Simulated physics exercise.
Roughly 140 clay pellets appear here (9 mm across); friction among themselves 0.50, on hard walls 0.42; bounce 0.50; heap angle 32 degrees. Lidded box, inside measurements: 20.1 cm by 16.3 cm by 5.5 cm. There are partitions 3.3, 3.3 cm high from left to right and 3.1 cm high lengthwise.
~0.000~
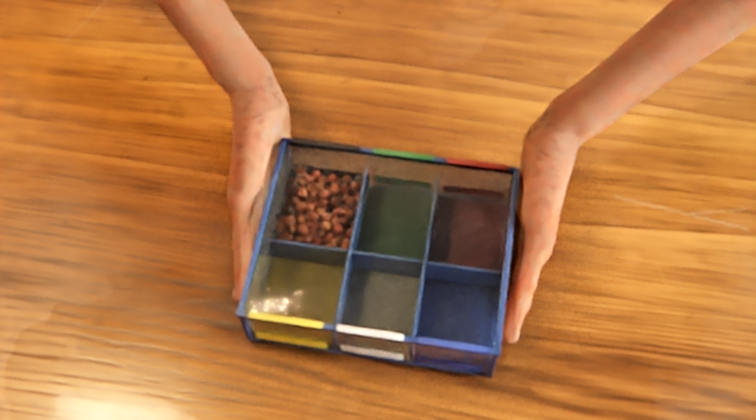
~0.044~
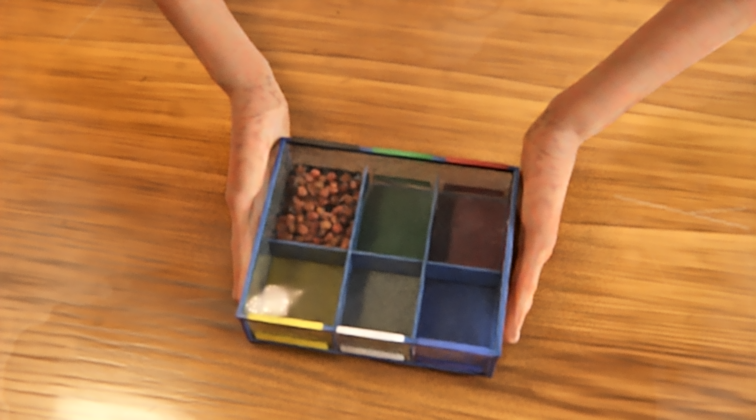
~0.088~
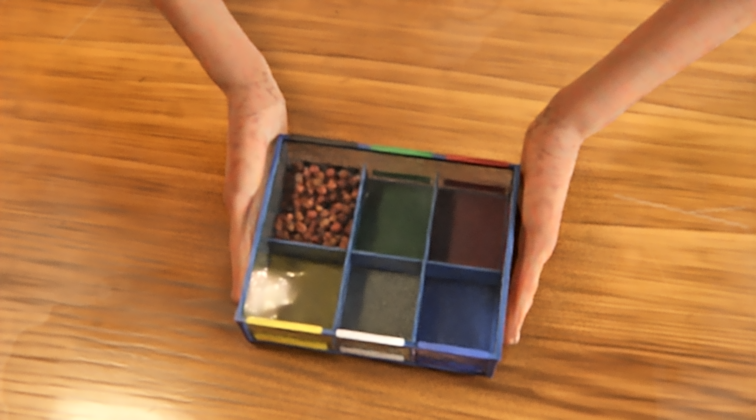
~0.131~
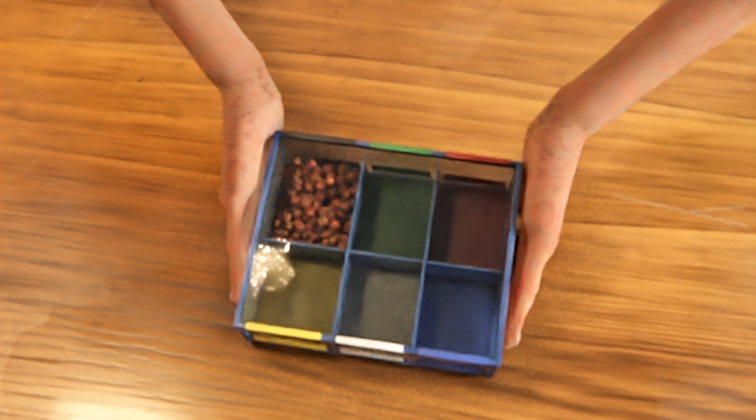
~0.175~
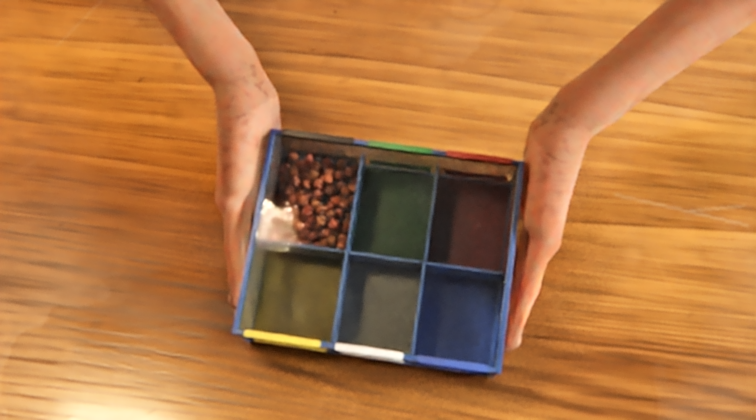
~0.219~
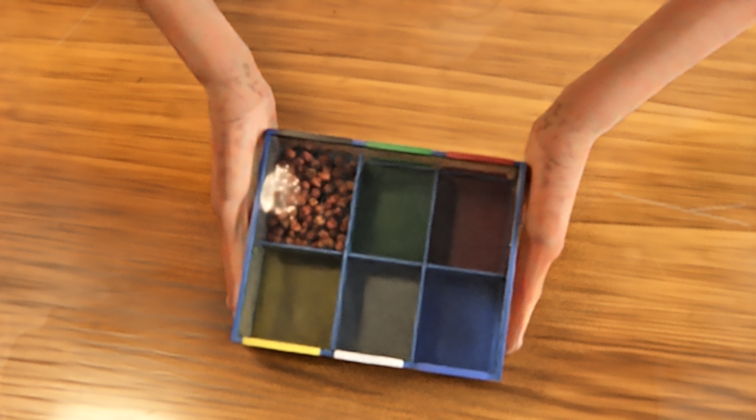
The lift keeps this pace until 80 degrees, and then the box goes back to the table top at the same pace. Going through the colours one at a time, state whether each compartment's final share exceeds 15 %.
Red: Does not exceed; blue: Does not exceed; green: Does not exceed; yellow: Exceeds; white: Does not exceed; black: Exceeds.
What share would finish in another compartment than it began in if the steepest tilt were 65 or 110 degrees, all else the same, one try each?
Close to 20 in a hundred first, and 100 in a hundred second.
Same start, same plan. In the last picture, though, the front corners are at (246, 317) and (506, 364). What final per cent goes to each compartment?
Final shares: Red 0%, blue 25%, green 0%, yellow 0%, white 30%, black 40%.
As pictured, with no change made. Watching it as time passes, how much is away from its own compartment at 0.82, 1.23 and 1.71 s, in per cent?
Taking the three times in turn, it reads 20, 50 and 50.
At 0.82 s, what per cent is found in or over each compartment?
Red = 0, blue = 0, green = 0, yellow = 20, white = 0, black = 80 (per cent).
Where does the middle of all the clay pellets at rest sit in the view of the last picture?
When it all comes to rest, the middle is near (316, 252).
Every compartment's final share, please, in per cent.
Red 0, blue 0, green 0, yellow 45, white 5, black 50.
Then, at 0.82 s, tilt 79 degrees; yellow 20 %, black 80 %.
Then, at 1.23 s, tilt 33 degrees; yellow 45 %, white 5 %, black 50 %.
After 1.71 s, tilt 0 degrees; yellow 45 %, white 5 %, black 50 %.
At rest (2.1 s), red 0 %, blue 0 %, green 0 %, yellow 45 %, white 5 %, black 50 %.
